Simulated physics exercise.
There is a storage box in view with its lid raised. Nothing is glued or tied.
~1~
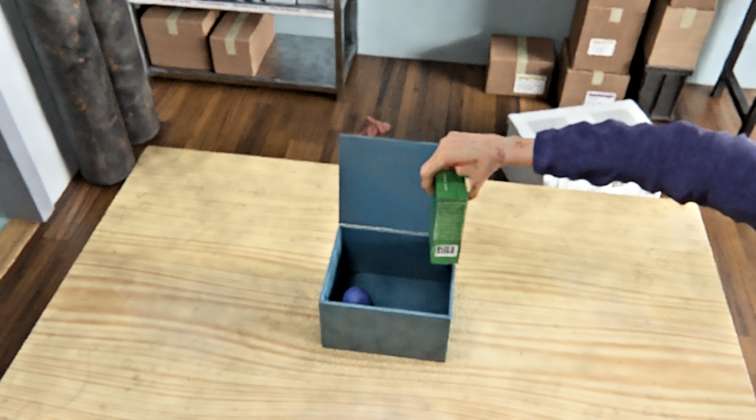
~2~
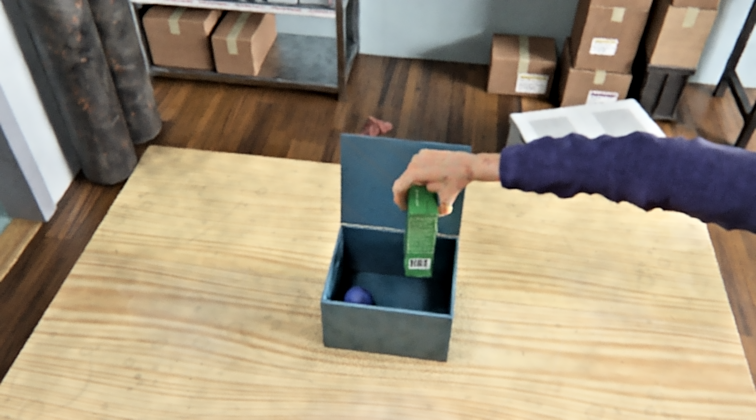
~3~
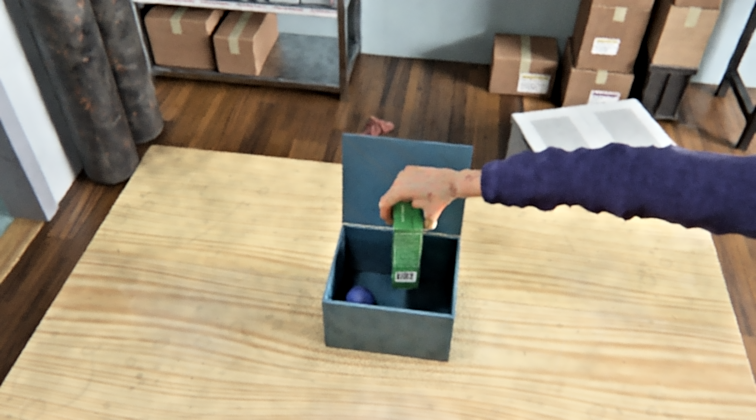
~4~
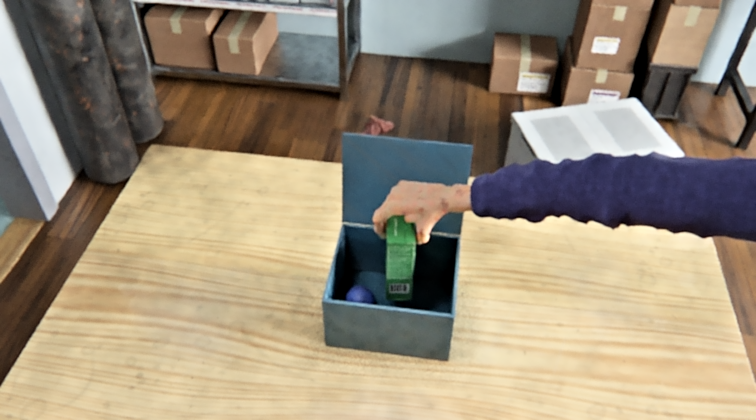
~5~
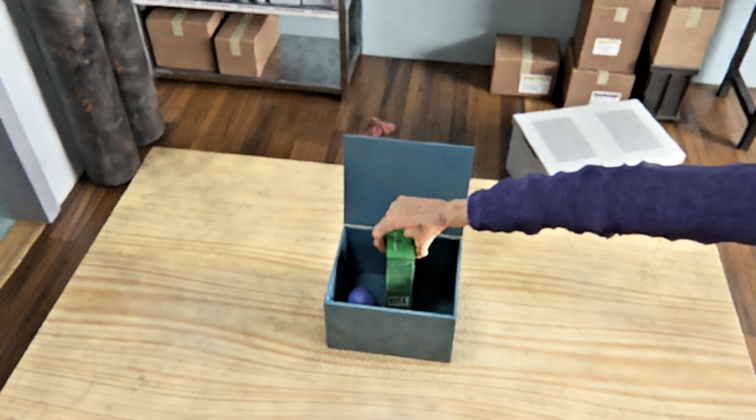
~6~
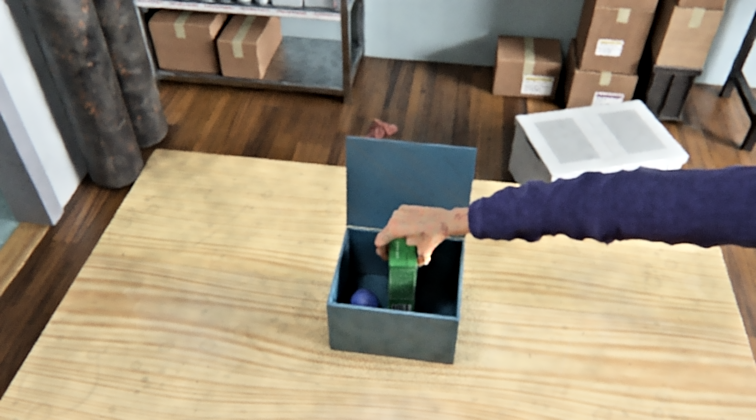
A hand in a dark purple sleeve lowering a green packet into an open blue storage box holding a small ball.
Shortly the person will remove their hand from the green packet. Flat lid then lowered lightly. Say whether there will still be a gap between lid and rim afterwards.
The lid never seats.
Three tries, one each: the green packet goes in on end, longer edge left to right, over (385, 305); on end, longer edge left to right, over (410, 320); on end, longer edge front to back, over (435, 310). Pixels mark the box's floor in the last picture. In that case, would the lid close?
With the first placement the lid ends up closed; with the second, it remains open; with the third, it remains open.
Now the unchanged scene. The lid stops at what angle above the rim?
About 40° above the rim.
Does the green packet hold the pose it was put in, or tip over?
Once everything settles, it keeps its original angle.
Then, 1.20 s past the last view, lid starting down.
Then, 1.60 s past the last view, lid 57° above the rim.
Then, 2.90 s past the last view, lid 44° above the rim.
Finally, lid 39° above the rim; both still in place. Final places as the last picture's camera would see them, green packet near (403, 281).
